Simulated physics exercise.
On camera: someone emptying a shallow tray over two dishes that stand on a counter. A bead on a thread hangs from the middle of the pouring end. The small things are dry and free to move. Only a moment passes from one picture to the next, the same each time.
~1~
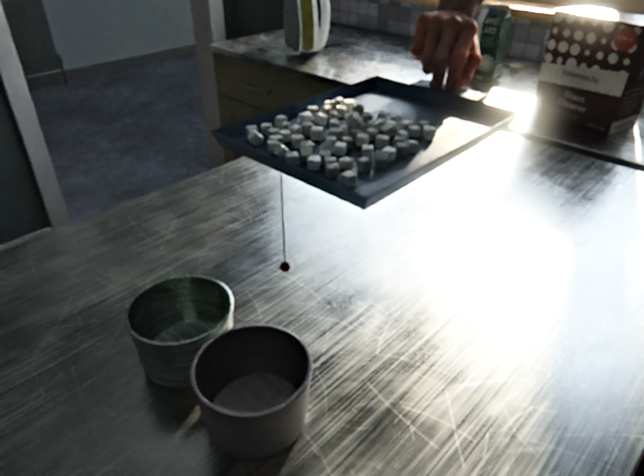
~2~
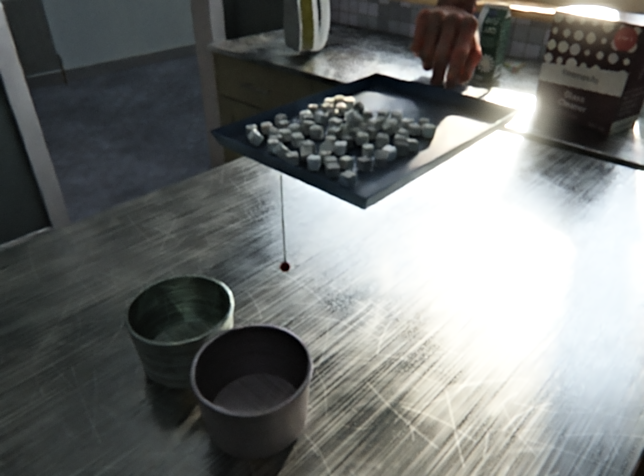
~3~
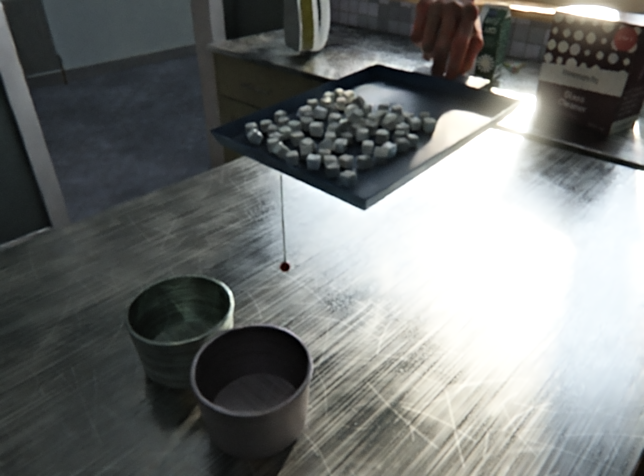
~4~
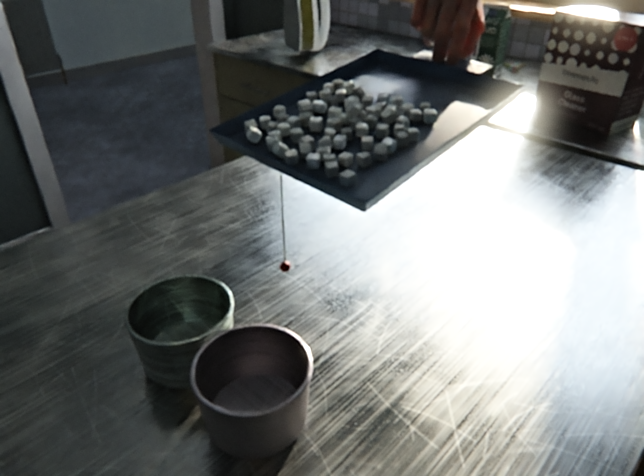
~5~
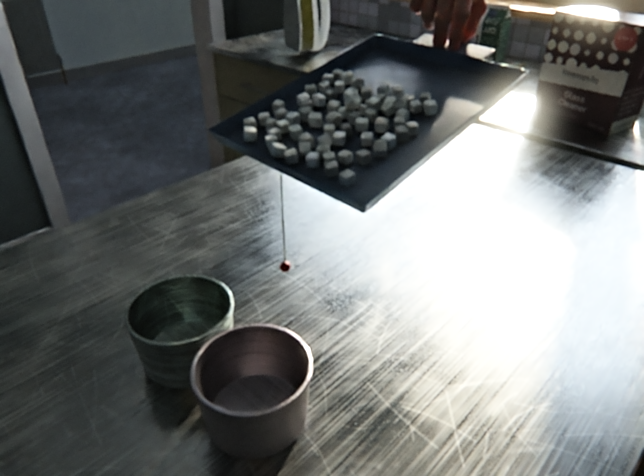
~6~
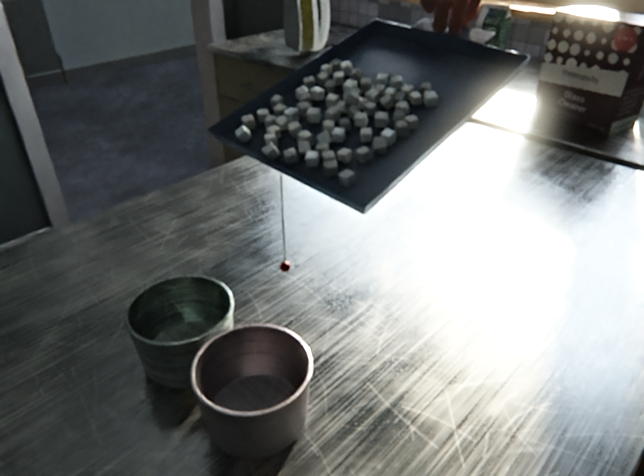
At first, a hand at the far side holds a nearly level dark tray of small pale cubes above a counter, near two round dishes and a hanging bead. The tray's far side then gradually rises, tilting its surface toward the dishes, while the cubes stay clustered on it and the bead hangs still.
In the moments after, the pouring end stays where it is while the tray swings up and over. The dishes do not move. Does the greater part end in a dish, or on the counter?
Together they catch less than half.
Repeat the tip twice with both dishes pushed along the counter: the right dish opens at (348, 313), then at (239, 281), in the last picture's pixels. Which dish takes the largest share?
One: The right one. Two: The right one.
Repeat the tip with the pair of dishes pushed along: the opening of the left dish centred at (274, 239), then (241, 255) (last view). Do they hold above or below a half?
First under half, then not half.
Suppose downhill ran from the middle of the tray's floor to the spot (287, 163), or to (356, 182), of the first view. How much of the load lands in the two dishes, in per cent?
In turn 30 and 0 in a hundred.
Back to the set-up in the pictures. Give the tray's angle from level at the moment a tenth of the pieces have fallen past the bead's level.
Roughly 100°.
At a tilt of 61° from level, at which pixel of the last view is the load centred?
Around (299, 138).
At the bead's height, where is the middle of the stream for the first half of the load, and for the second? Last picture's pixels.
Early half (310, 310), late half (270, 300).
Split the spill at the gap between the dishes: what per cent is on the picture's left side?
Roughly 0 in a hundred.
Soon after the last picture, tray tipped steeply; all on the tray.
A little later, tray tipped past a quarter turn; about a third on the tray; a small part outside both; about half in the air.
Later still, tray tipped past a quarter turn; a small part in the right dish; a small part in the left dish; most outside both.
At rest, tray tipped past a quarter turn; a small part in the right dish; a small part in the left dish; most outside both.
